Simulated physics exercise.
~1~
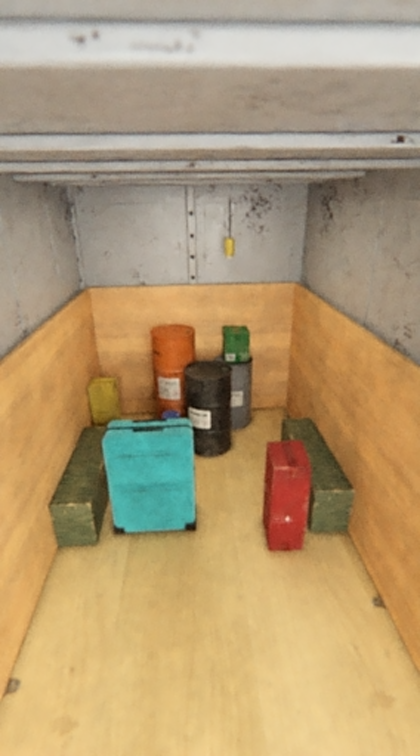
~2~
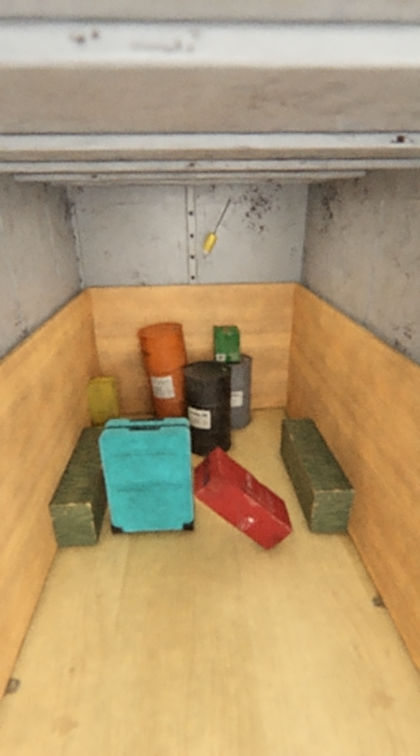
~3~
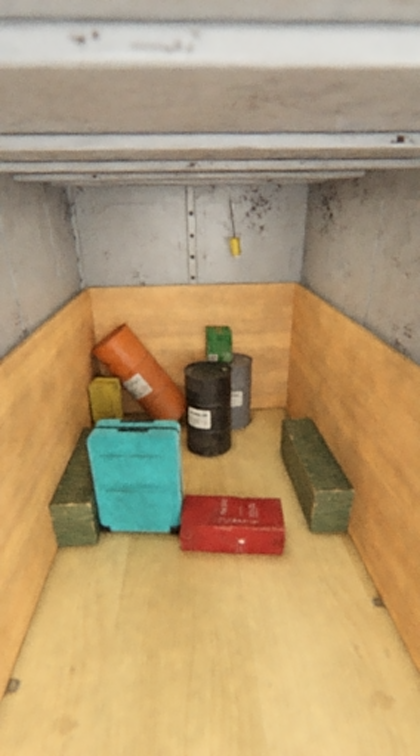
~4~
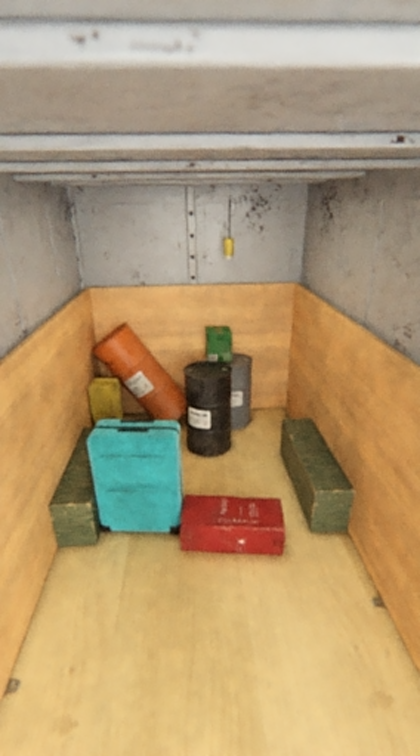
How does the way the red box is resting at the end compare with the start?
At the start the red box stands upright, but at the end it lies on its side on the floor.
Van load bay with items shifting left, a red box toppling onto its side and an orange drum ending up leaning left.
